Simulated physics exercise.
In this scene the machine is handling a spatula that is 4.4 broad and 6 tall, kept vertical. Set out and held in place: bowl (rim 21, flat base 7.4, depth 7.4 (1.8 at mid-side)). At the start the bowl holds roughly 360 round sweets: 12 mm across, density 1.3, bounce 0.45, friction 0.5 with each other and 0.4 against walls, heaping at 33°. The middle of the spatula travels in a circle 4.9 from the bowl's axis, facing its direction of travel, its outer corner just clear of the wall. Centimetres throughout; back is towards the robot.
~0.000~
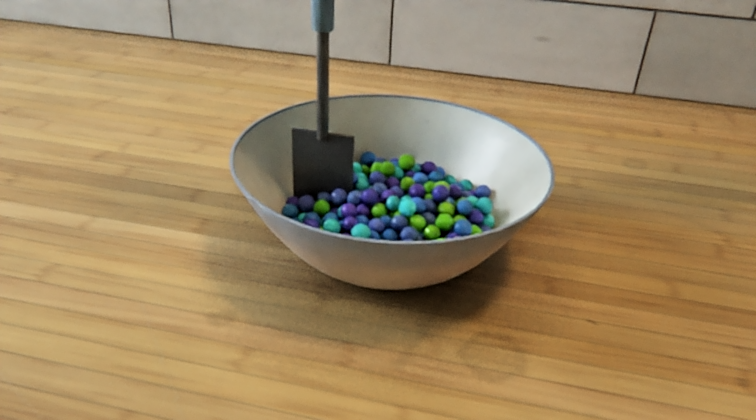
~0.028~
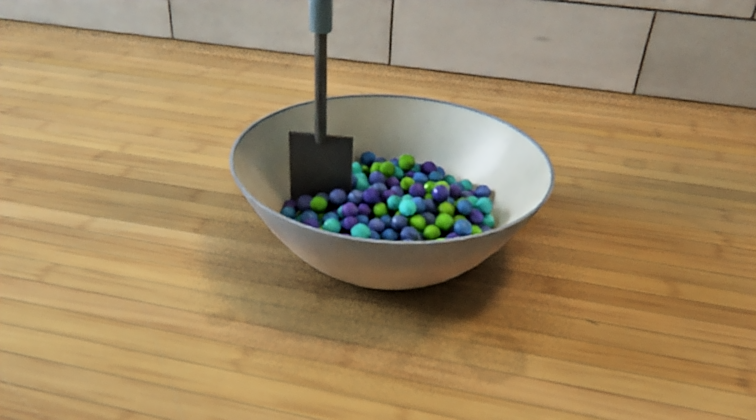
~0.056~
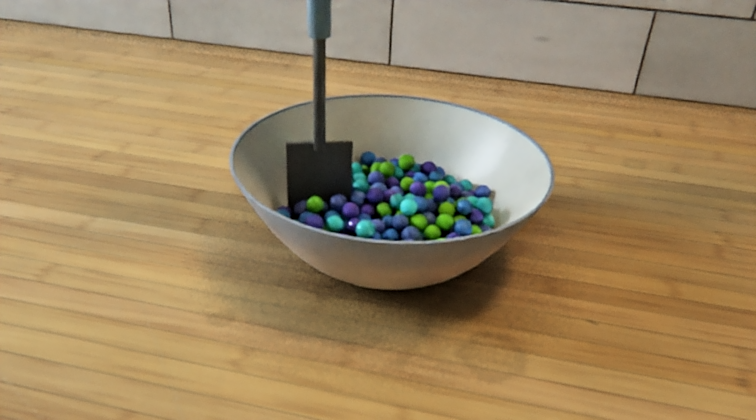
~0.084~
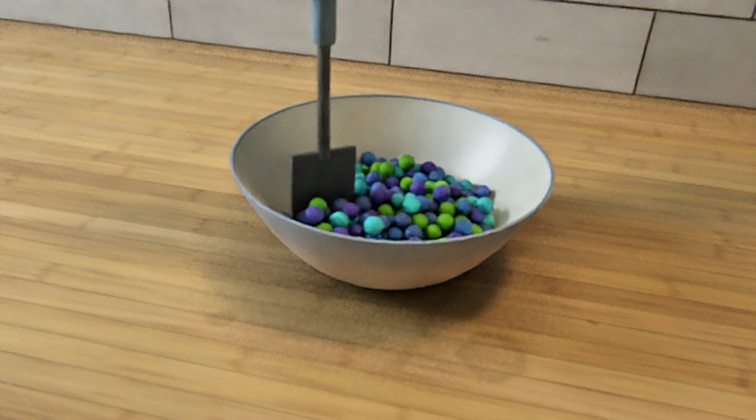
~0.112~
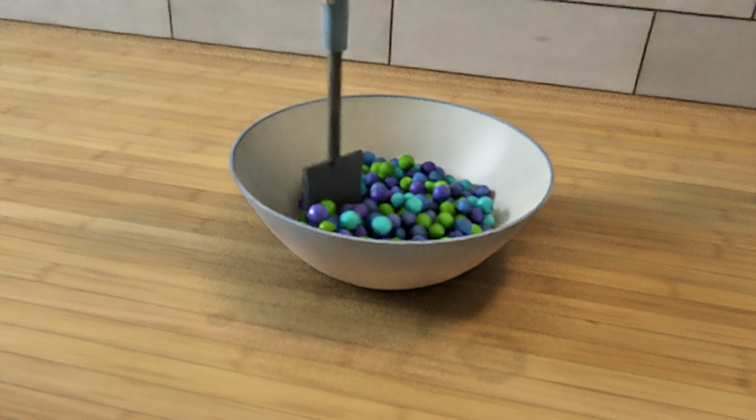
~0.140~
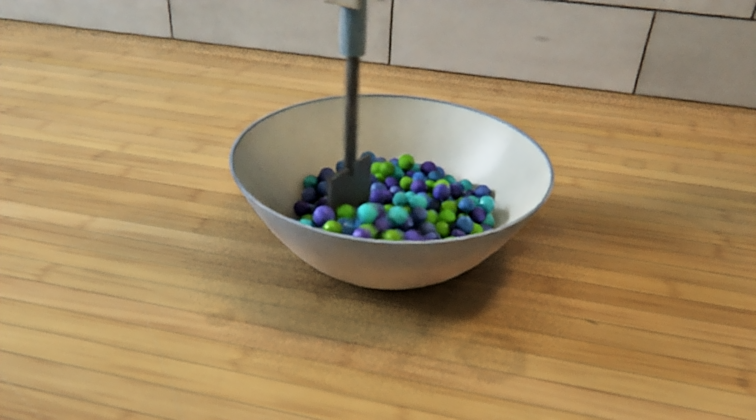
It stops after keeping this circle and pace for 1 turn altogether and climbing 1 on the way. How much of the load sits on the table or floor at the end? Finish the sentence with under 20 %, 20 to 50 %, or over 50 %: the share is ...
The share is under 20 %.
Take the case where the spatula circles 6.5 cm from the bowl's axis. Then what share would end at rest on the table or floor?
Then some 0 percent.
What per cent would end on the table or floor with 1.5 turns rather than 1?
Close to 5 in a hundred.
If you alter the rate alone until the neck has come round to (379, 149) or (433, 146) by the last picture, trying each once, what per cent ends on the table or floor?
Near 10 in a hundred for the first and near 25 in a hundred for the second.
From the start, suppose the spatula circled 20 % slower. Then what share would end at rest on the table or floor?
It would come to around 0 percent.
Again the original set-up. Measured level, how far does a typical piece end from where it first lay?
About 6 centimetres.
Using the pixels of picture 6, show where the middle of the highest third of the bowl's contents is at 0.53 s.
Top-third centre at approx. (359, 145).
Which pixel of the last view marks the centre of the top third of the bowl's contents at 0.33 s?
Near (475, 179).
After 0.33 s, 181° round, highest piece 10 above the table; 359 in the bowl, 2 in flight or on the tool.
After 0.53 s, 293° round, highest piece 10 above the table; 350 in the bowl, 7 on the table or floor, 4 in flight or on the tool.
After 0.82 s, 0° round, highest piece 7 above the table; 342 in the bowl, 19 on the table or floor.
After 1.52 s, 0° round, highest piece 7 above the table; 342 in the bowl, 19 on the table or floor.
In the end, 342 in the bowl, 19 on the table or floor. That is 5 % on the table or floor.
